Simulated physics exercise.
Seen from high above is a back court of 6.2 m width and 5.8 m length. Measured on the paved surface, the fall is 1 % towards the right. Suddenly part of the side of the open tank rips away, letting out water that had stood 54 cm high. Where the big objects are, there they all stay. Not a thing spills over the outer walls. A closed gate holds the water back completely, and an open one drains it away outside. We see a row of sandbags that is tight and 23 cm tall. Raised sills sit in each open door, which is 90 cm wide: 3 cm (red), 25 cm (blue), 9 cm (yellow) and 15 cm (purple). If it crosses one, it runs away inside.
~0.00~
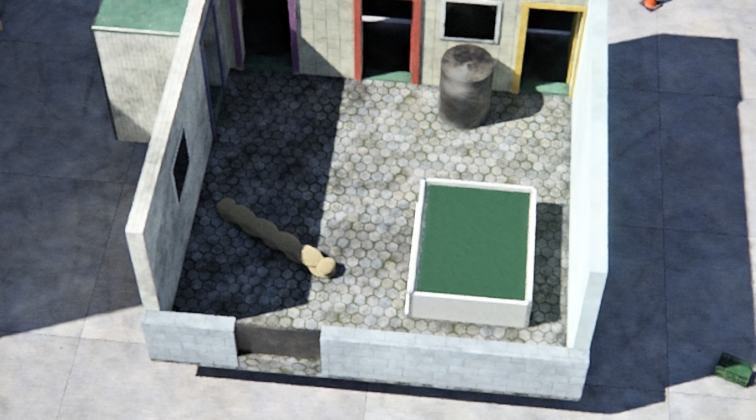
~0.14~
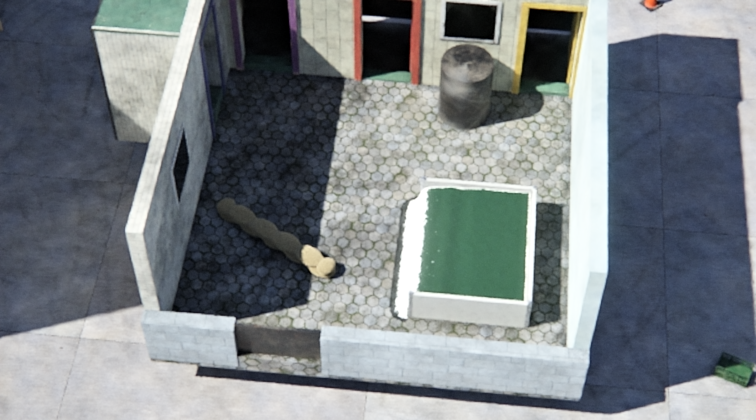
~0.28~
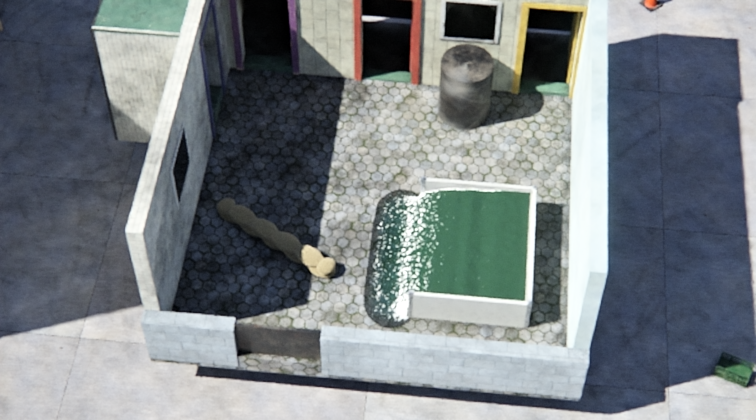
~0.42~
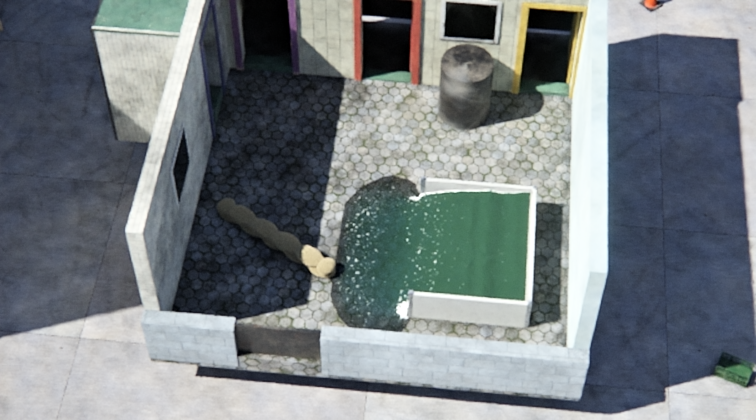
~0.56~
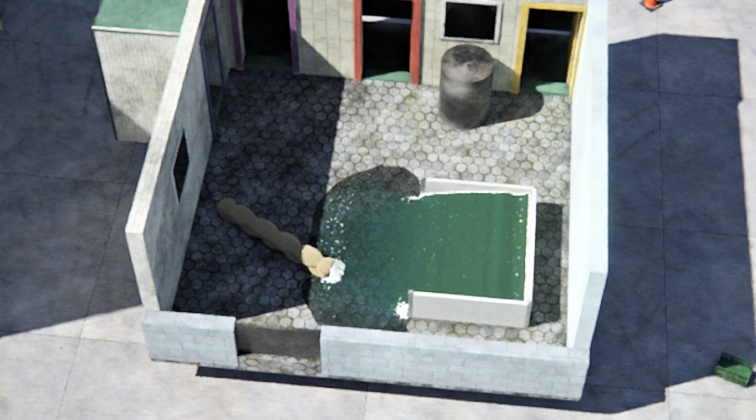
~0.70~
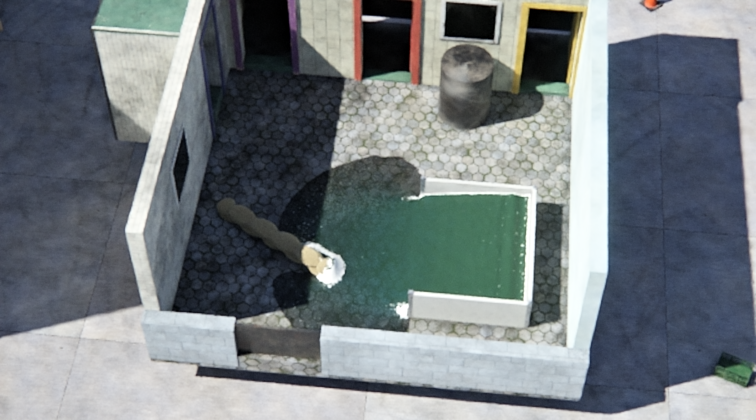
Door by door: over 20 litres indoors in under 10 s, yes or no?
Red door: Yes, blue door: No, yellow door: No, purple door: Yes.
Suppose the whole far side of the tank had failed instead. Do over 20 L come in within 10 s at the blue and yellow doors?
Against that limit the blue door gives a lower amount and the yellow door gives a greater amount.
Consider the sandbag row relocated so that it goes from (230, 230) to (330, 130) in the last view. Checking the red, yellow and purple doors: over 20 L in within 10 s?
Doors: Red exceeds / yellow stays under / purple stays under.
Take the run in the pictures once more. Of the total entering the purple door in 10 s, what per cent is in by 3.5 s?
40 percent or so by then.
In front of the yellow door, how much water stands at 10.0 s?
I'd say close to 2.5 cm.
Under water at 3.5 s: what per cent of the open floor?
55 %.
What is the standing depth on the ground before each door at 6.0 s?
Centimetres: Red 7 / blue 10 / yellow 2 / purple 13.
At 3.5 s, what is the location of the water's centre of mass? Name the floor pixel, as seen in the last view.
The water's centre sits at about (314, 220).
After 1.4 s water covers 40 % of the floor and is deepest (30 cm) near (341, 275); red door not reached, blue door not reached, yellow door not reached, purple door not reached.
After 2.2 s water covers 50 % of the floor and is deepest (29 cm) near (181, 327); red door not reached, blue door 14 cm at the sill, 0 L in, yellow door not reached, purple door not reached.
After 3.5 s water covers 55 % of the floor and is deepest (30 cm) near (229, 74); red door not reached, blue door 15 cm at the sill, 0 L in, yellow door not reached, purple door 28 cm at the sill, 39 L in.
After 6.0 s water covers 80 % of the floor and is deepest (20 cm) near (450, 93); red door 7 cm at the sill, 9 L in, blue door 10 cm at the sill, 0 L in, yellow door 2 cm at the sill, 0 L in, purple door 13 cm at the sill, 93 L in.
After 10.0 s water covers 95 % of the floor and is deepest (15 cm) near (568, 278); red door 8 cm at the sill, 67 L in, blue door 3 cm at the sill, 0 L in, yellow door 3 cm at the sill, 0 L in, purple door 3 cm at the sill, 93 L in.
